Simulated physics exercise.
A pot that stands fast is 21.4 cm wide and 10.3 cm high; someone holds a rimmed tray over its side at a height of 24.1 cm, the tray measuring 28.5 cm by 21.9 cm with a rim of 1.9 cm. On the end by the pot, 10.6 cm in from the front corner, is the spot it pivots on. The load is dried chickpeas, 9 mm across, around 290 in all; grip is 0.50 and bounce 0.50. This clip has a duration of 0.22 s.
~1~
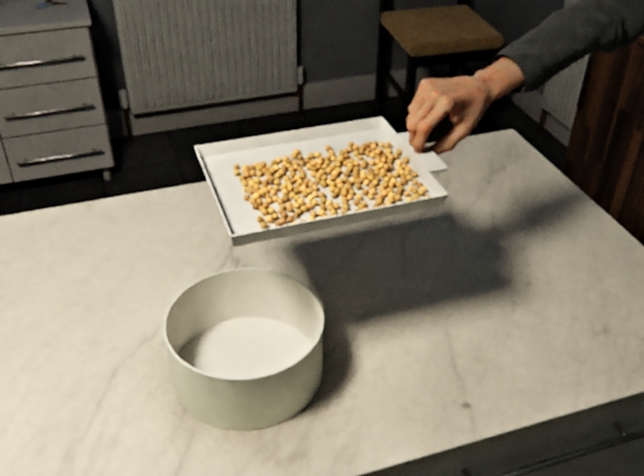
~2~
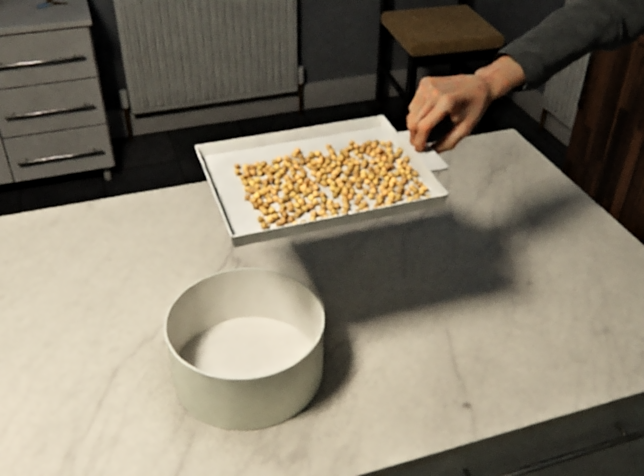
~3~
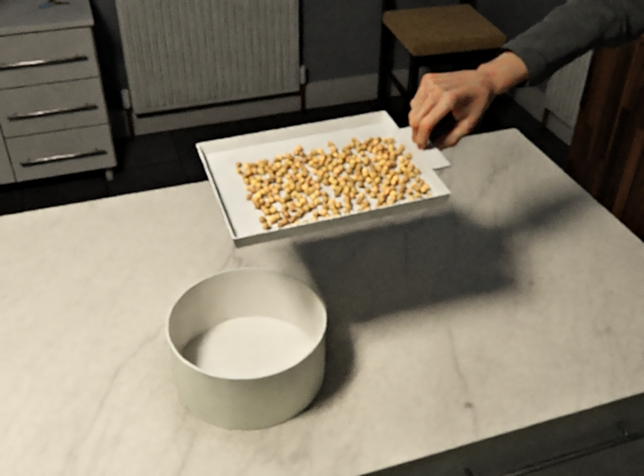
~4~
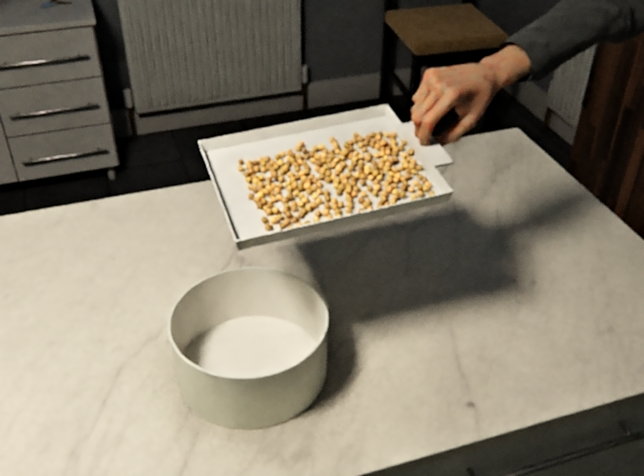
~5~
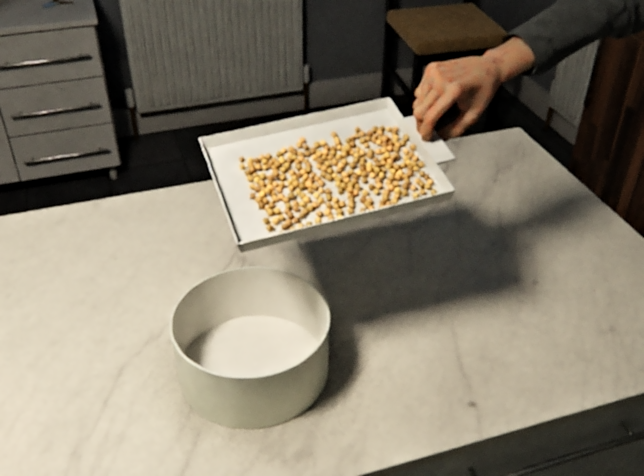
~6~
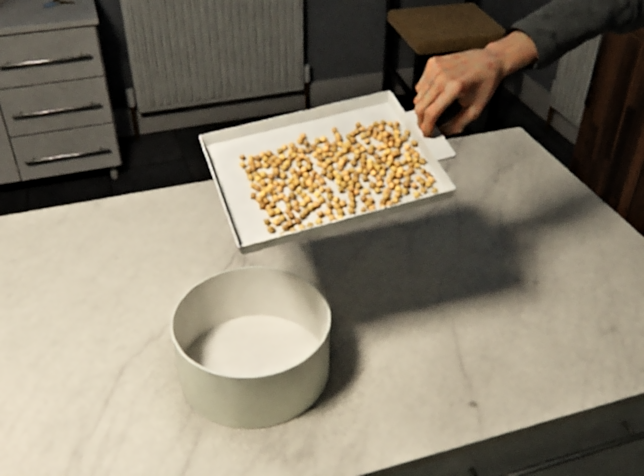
In a dim kitchen, a hand at the right holds a white rimmed tray of dried chickpeas above a marble counter beside a round pale pot, and the tray slowly tilts slightly, its left front corner lowest.
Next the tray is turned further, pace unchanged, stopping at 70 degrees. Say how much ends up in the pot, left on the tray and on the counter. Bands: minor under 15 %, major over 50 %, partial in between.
At the end, pot: A sprinkling; left on the tray: The main load; counter: A sprinkling.
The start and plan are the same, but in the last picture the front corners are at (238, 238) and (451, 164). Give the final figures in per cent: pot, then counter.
The pot gets 15 and the counter 0.
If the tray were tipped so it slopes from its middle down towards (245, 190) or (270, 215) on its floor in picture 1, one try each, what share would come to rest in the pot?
Roughly 5 per cent on the first try and 5 per cent on the second.
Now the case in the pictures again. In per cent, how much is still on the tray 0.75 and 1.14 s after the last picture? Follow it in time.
Close to 100 at the first time and 100 at the second.
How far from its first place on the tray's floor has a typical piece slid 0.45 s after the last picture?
6 cm.
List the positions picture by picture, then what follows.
Tray tilt 0 degrees, front corners at (233, 234) and (445, 193); middle of the pieces at (329, 182); pot at (244, 319), in the first picture.
Tray tilt 1 degrees, front corners at (234, 235) and (446, 193); middle of the pieces at (330, 182), in the second picture.
Tray tilt 2 degrees, front corners at (235, 236) and (447, 192); middle of the pieces at (332, 180), in the third picture.
Tray tilt 5 degrees, front corners at (238, 239) and (450, 190), lowest corner left front; middle of the pieces at (334, 178), in the fourth picture.
Tray tilt 8 degrees, front corners at (239, 242) and (452, 189), lowest corner left front; middle of the pieces at (335, 176), in the fifth picture.
Tray tilt 11 degrees, front corners at (240, 245) and (452, 187), lowest corner left front; middle of the pieces at (336, 174); pot at (251, 317), in the sixth picture.
Then, 0.45 s after the last picture, tilt 39 degrees; the tray holds 100 %, the pot 0 %.
Then, 0.75 s after the last picture, tilt 58 degrees; the tray holds 100 %, the pot 0 %.
Then, 1.14 s after the last picture, tilt 70 degrees; the tray holds 100 %, the pot 0 %.
In the end, pot 0 %, tray 100 %, counter 0 %.
